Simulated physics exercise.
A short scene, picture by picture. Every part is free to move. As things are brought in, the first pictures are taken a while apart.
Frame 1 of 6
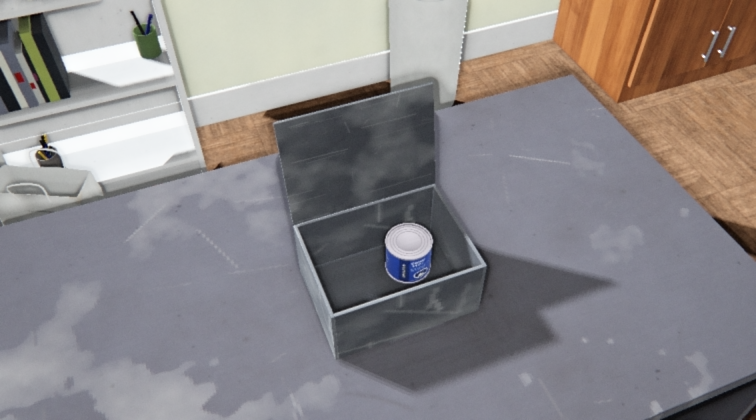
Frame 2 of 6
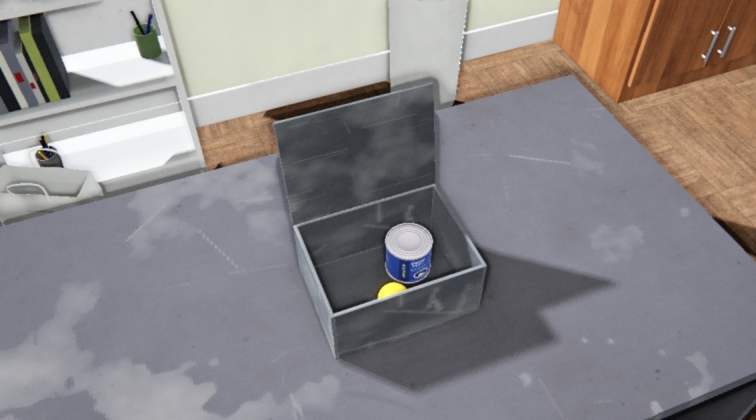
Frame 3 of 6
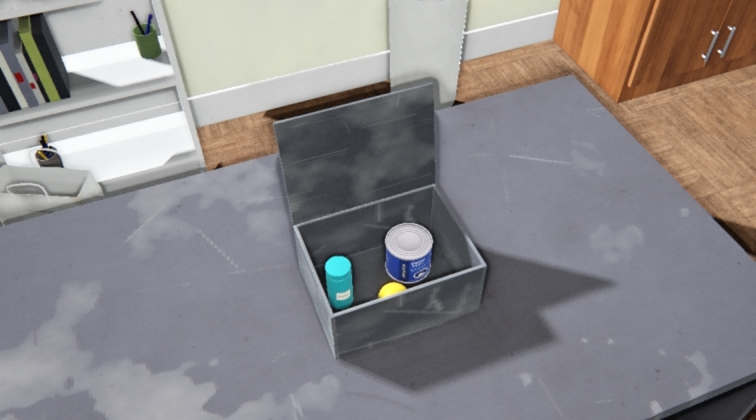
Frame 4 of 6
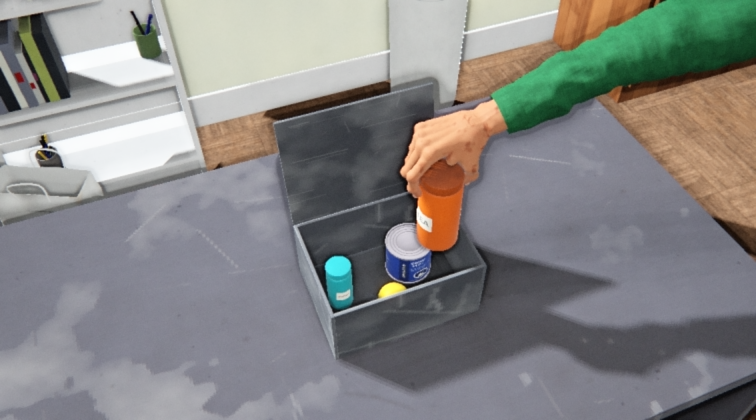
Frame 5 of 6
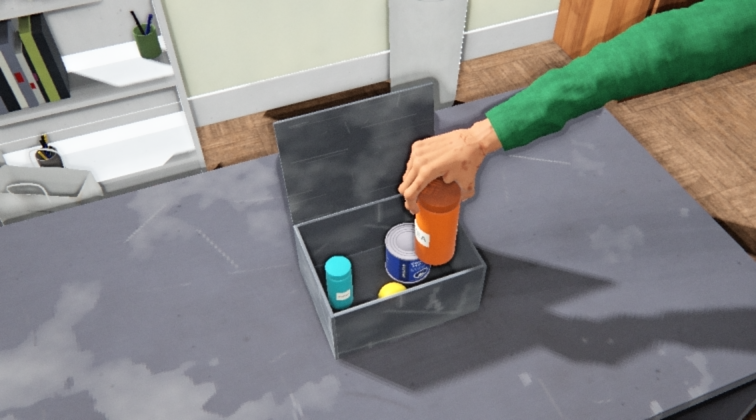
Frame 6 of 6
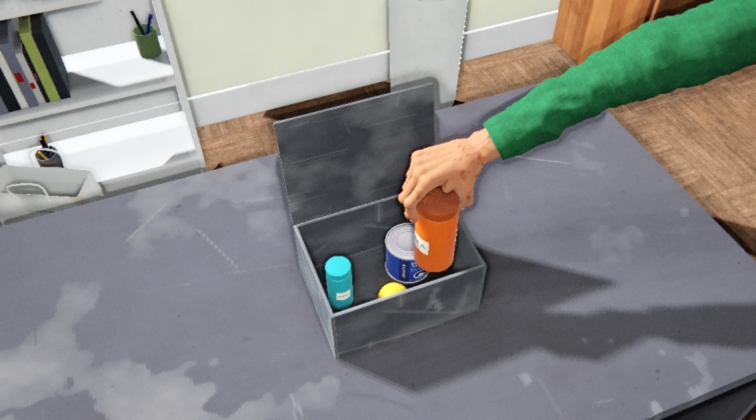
A hand in a green sleeve lowered an orange jar into an open grey box beside a blue tin, after a yellow ball and then a turquoise shaker had appeared inside.
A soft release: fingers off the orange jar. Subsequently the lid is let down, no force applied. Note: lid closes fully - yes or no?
No.
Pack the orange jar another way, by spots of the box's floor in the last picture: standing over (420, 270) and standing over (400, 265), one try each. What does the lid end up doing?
Case one: Lid stays raised; case two: Lid stays raised.
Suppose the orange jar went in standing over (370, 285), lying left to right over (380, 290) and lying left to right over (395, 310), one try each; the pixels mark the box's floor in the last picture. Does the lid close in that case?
The lid is kept raised the first time, lowers completely the second time and lowers completely the third time.
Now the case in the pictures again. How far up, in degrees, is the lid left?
Near 25°.
Then, 0.50 s on from there, orange jar turned 38° from how it was put near (451, 252).
Then, 1.30 s on from there, lid 78° above the rim; orange jar turned 39° from how it was put near (451, 252).
Then, 1.70 s on from there, lid 53° above the rim; orange jar turned 39° from how it was put near (451, 252).
Then, 2.00 s on from there, lid 30° above the rim; orange jar turned 39° from how it was put near (451, 252).
In the end, lid 25° above the rim; toppled in the box, orange jar; the other 3 unmoved. At the end, from the last picture's camera, orange jar near (451, 252).
